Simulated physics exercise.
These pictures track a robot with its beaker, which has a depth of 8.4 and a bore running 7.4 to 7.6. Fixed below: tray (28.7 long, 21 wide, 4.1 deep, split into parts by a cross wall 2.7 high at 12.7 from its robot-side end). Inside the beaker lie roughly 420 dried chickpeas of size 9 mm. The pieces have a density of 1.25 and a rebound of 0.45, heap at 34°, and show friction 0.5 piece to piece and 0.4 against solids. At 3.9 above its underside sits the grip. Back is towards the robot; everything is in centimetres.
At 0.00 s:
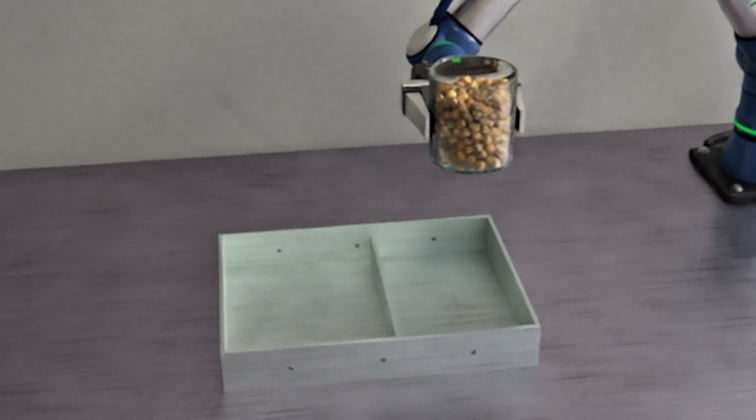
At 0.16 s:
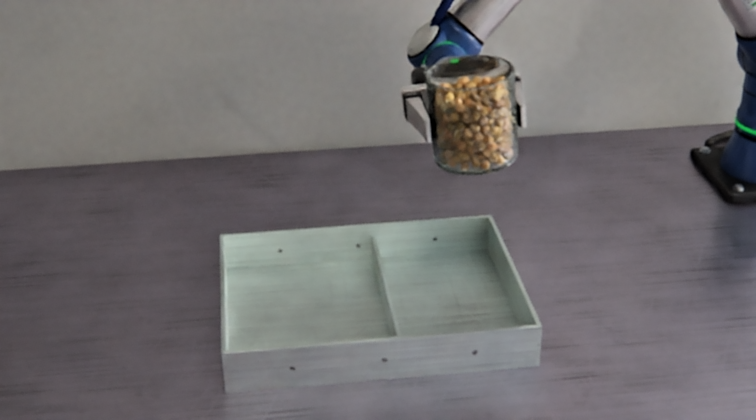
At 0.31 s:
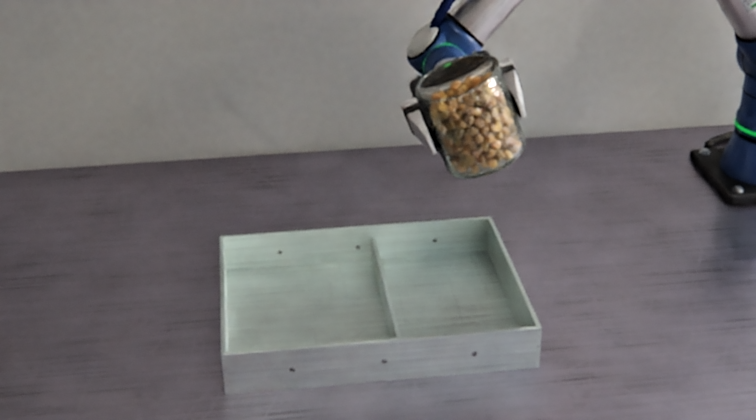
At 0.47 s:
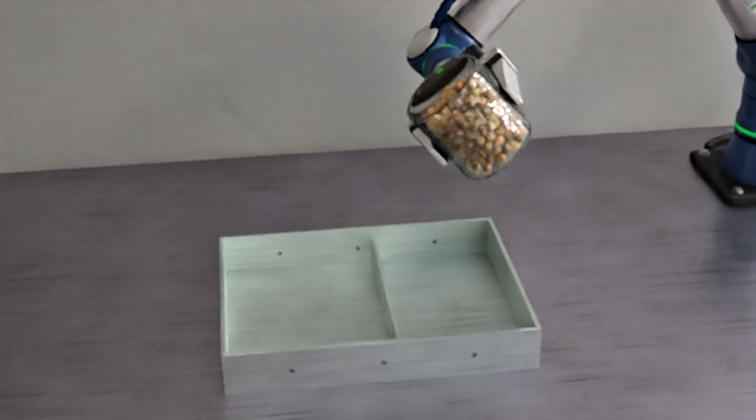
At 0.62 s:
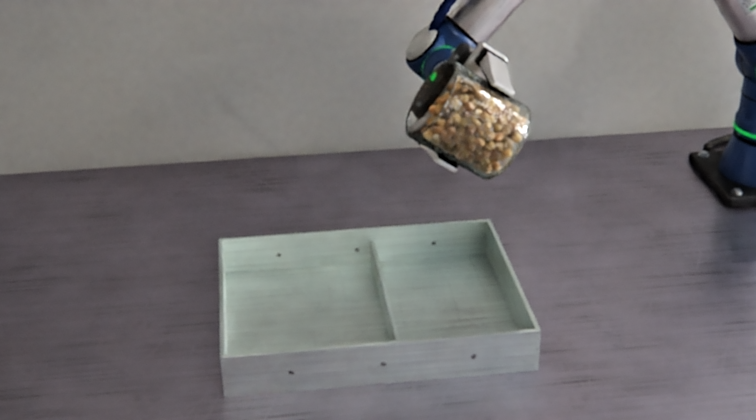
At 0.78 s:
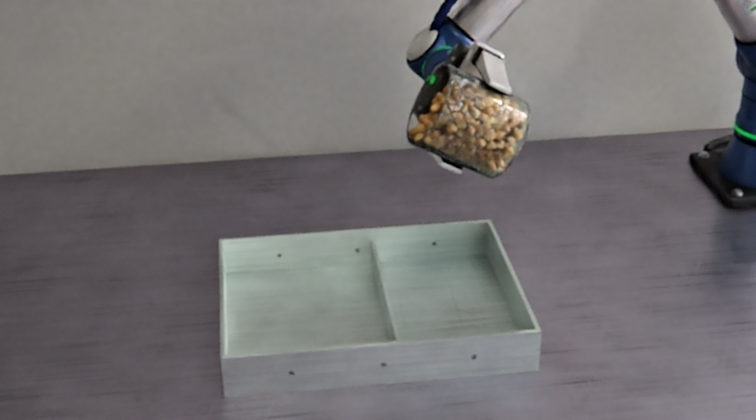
Above a pale green divided tray on a dark table, a robot arm held a clear beaker of dried chickpeas upright, then steadily tilted it far over to the left, the chickpeas shifting inside.
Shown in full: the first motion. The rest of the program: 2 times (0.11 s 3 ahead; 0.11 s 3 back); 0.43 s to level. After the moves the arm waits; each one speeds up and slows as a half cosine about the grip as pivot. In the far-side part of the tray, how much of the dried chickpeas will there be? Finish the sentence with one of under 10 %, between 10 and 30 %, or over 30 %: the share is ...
The share is between 10 and 30 %.
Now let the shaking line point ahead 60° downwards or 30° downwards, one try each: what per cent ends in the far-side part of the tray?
First try about 0 %, second try about 5 %.
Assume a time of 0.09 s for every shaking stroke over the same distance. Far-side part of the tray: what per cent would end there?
Estimate: Close to 25 percent.
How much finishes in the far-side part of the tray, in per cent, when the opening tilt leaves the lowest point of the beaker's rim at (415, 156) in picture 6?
45 %.
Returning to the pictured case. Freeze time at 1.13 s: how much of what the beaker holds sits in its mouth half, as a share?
Near 45 %.
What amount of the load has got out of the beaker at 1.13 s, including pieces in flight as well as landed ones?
About 10 in a hundred parts are out by then.
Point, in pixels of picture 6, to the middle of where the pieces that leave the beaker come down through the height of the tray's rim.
Look at roughly (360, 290) in the last picture.
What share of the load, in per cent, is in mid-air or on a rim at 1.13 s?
About 2 %.
After 1.13 s, tilted 61° forward, highest piece 23 above the table; 373 in the beaker, 24 in the far-side part, 9 in the robot-side part, 9 in flight or on a rim.
After 1.48 s, tilted 22° forward, highest piece 25 above the table; 331 in the beaker, 66 in the far-side part, 15 in the robot-side part, 1 on the table or floor, 2 in flight or on a rim.
After 1.85 s, level, highest piece 25 above the table; 331 in the beaker, 67 in the far-side part, 16 in the robot-side part, 1 on the table or floor.
After 2.90 s, level, highest piece 25 above the table; 331 in the beaker, 67 in the far-side part, 16 in the robot-side part, 1 on the table or floor.
In the end, 331 in the beaker, 67 in the far-side part, 16 in the robot-side part, 1 on the table or floor. That is 16 % in the far-side part of the tray.
